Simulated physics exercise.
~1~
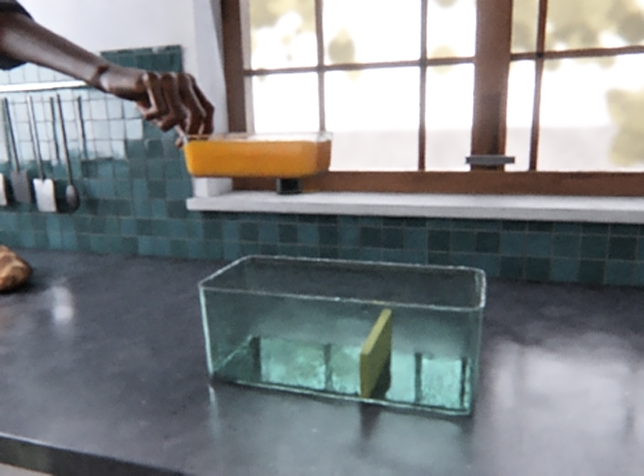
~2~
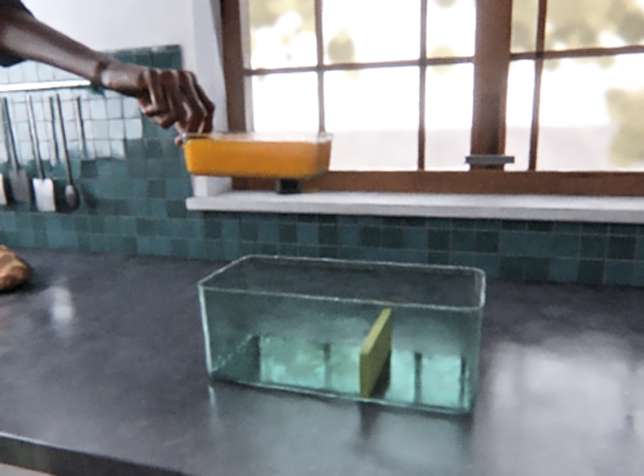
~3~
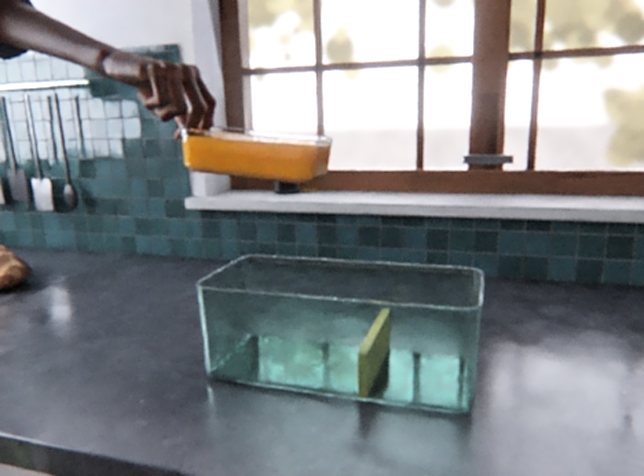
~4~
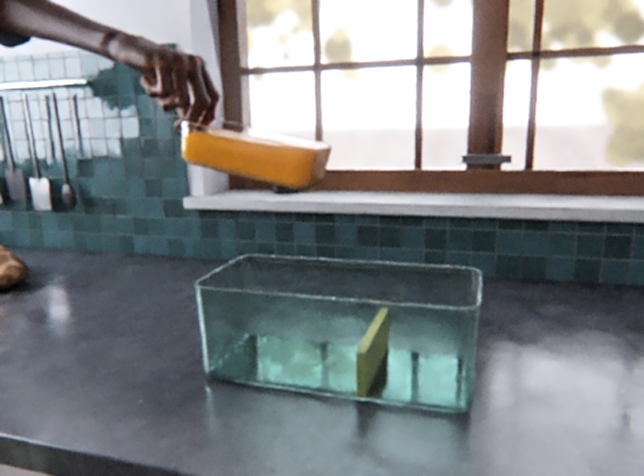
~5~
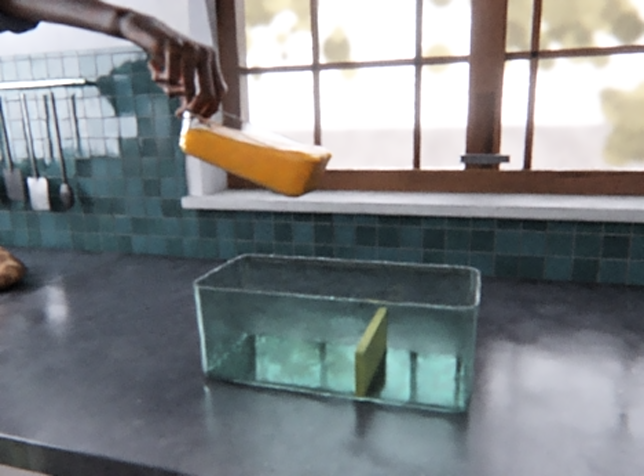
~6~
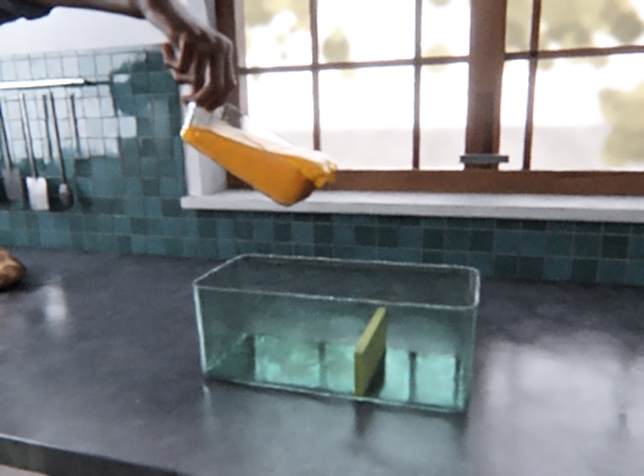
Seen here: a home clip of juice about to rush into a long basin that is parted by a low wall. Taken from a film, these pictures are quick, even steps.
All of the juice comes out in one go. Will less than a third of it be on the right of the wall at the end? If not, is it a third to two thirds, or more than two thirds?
No, a third to two thirds.
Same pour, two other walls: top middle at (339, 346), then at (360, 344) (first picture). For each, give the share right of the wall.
70 % then 70 %.
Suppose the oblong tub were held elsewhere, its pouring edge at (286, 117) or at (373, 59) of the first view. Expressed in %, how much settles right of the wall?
The first gives 5 %, the second 80 %.
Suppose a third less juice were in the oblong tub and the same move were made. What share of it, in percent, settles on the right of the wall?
The share comes to some 20 parts in a hundred.
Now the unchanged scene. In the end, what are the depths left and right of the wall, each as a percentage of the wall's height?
Roughly 20 percent left, 30 percent right.
A moment on, the oblong tub is tipped on its side and 6 per cent is still to pour, 21 is left of the wall and 32 right of it.
Next, the oblong tub is tipped right over and 0 per cent is still to pour, 41 is left of the wall and 51 right of it.
Then the oblong tub is tipped right over and 0 per cent is still to pour, 47 is left of the wall and 48 right of it.
Later the oblong tub is tipped right over and 0 per cent is still to pour, 47 is left of the wall and 48 right of it.
At rest 47 per cent lies left of the wall, 48 right of it and 5 outside.
